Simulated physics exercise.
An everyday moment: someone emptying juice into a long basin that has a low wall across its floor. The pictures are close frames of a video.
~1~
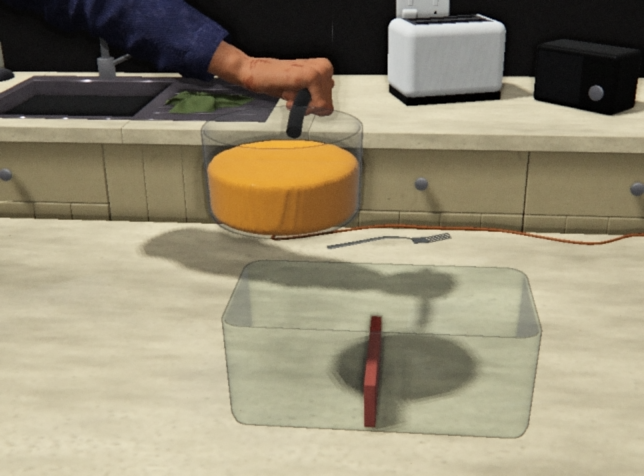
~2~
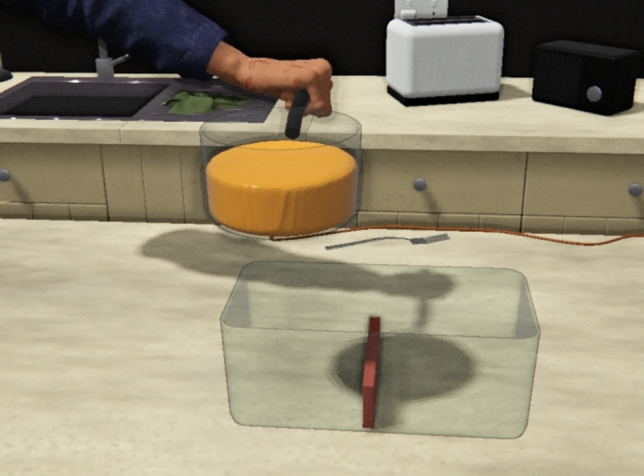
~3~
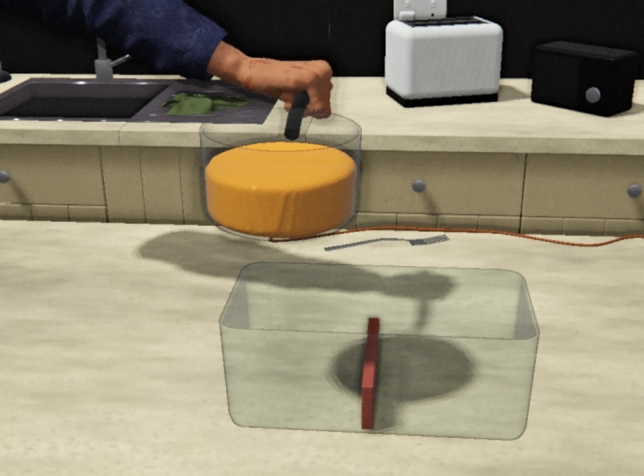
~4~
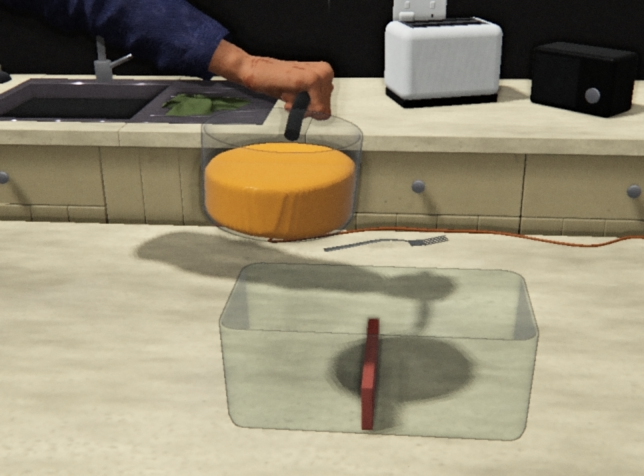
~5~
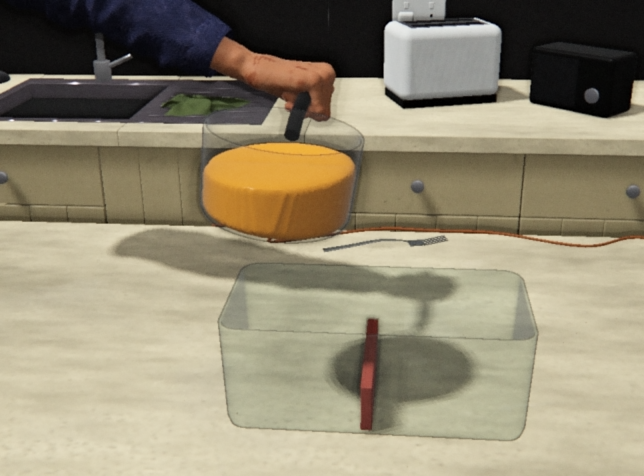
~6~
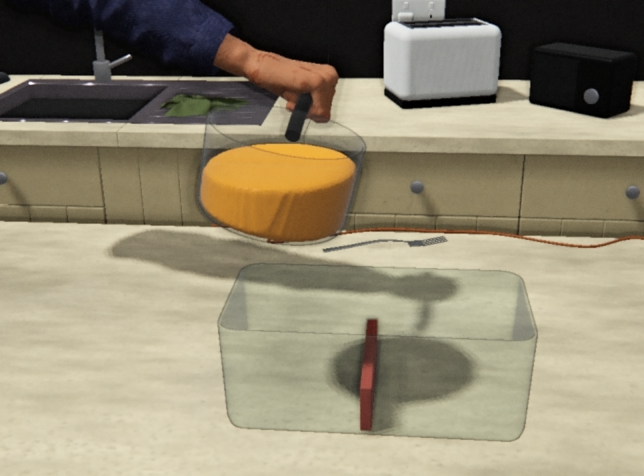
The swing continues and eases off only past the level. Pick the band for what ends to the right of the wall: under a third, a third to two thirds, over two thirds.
The share right of the wall is above two thirds.
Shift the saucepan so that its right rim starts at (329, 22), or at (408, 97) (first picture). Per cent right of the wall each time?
Roughly 90 per cent, and 95 per cent.
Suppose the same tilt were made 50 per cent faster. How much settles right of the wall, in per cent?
Near 95 %.
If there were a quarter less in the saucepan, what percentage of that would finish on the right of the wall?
Roughly 95 in a hundred.
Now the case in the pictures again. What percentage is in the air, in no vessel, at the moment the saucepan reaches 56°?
About 15 per cent.
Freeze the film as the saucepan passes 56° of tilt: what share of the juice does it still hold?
Some 80 per cent.
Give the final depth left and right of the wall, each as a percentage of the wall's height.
Some 10 per cent left and 70 right.
A moment on, the saucepan is tipped part way and 81 per cent is still to pour, 0 is left of the wall and 3 right of it.
Next, the saucepan is tipped on its side and 27 per cent is still to pour, 1 is left of the wall and 59 right of it.
Then the saucepan is tipped on its side and 4 per cent is still to pour, 5 is left of the wall and 88 right of it.
Later the saucepan is tipped on its side and 1 per cent is still to pour, 6 is left of the wall and 93 right of it.
At rest 7 per cent lies left of the wall, 93 right of it and 0 outside.
